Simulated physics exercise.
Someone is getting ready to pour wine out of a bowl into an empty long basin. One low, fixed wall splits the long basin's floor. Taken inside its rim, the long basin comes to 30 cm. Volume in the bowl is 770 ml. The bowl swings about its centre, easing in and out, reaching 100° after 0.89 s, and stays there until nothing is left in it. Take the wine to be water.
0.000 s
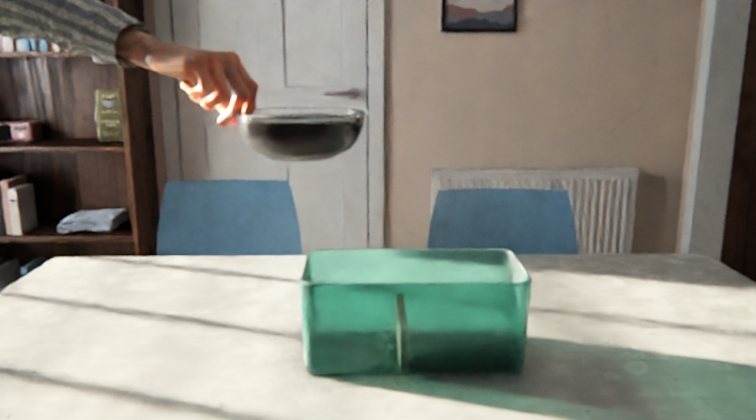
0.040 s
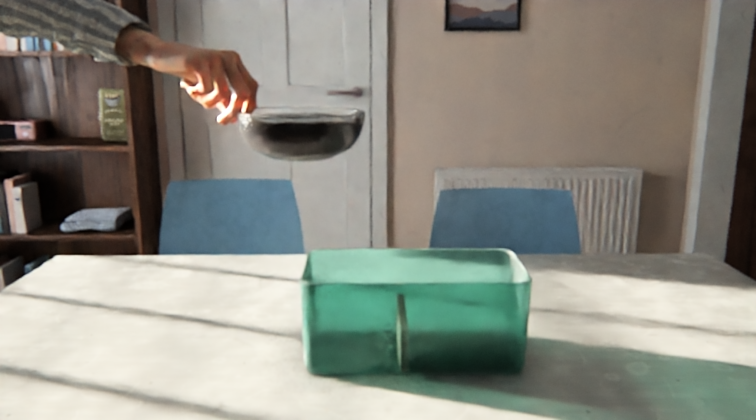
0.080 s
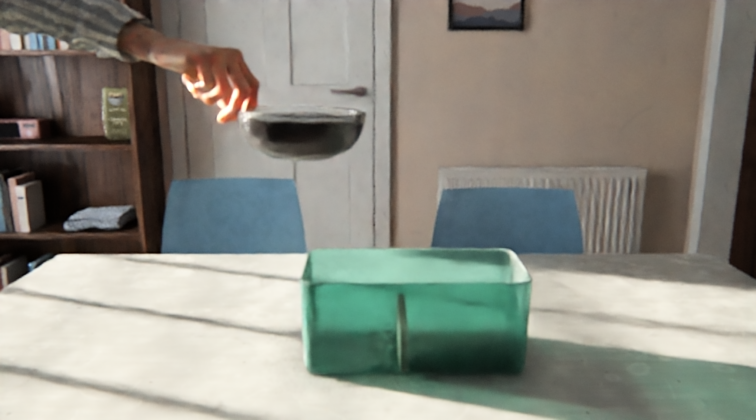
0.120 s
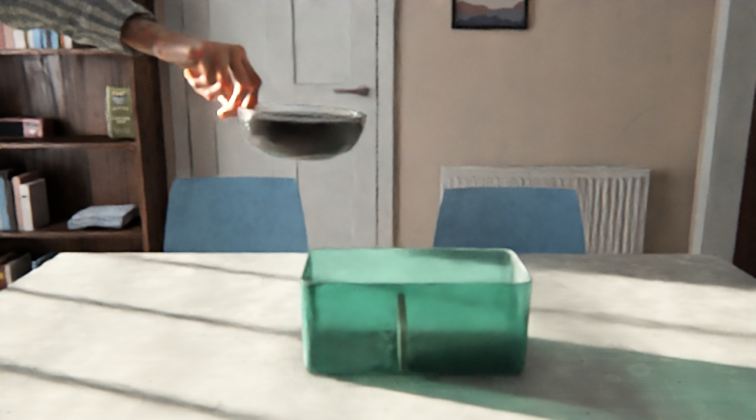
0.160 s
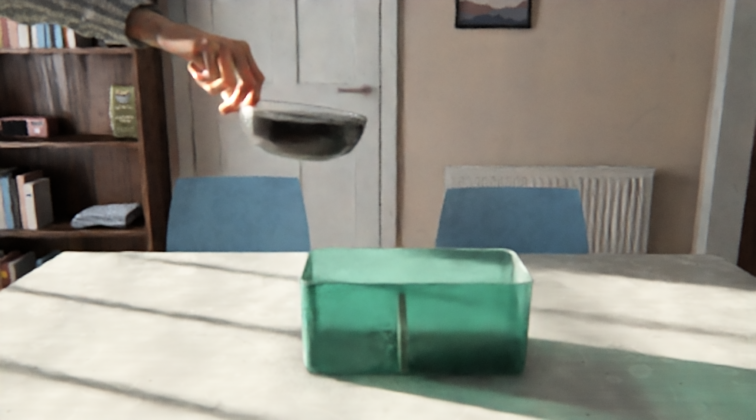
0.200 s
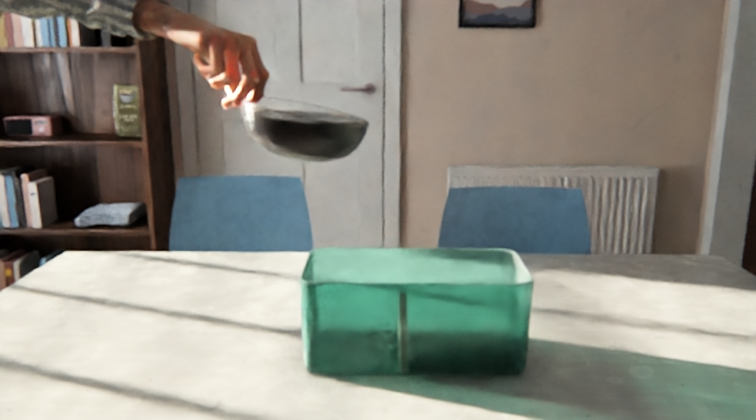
A hand held a clear glass bowl of dark liquid above a green, see-through basin on a sunlit table, keeping it level at first, then slowly tilting it slightly to the right.
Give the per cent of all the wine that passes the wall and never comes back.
I would say 68 percent.
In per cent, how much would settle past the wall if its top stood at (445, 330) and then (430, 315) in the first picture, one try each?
One try each: Around 20 percent and then around 25 percent.
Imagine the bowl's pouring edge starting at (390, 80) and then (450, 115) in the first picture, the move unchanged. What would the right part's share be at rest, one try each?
85 in a hundred, followed by 80 in a hundred.
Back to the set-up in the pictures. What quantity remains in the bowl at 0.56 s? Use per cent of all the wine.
Roughly 28 percent.
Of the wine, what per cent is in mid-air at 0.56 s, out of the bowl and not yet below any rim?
It comes to roughly 56 per cent.
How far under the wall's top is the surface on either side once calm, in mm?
About 46 mm left, about 36 mm right.
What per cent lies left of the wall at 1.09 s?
Left share: Approx. 32 %.
Then, 0.56 s in, the tilt is 69° and 28 per cent is still to pour, 3 is left of the wall and 14 right of it.
Then, 0.82 s in, the tilt is 98° and 1 per cent is still to pour, 24 is left of the wall and 68 right of it.
Then, 1.09 s in, the tilt is 100° and 0 per cent is still to pour, 31 is left of the wall and 68 right of it.
Then, 1.39 s in, the tilt is 100° and 0 per cent is still to pour, 31 is left of the wall and 68 right of it.
Finally, 31 per cent lies left of the wall, 68 right of it and 1 outside.
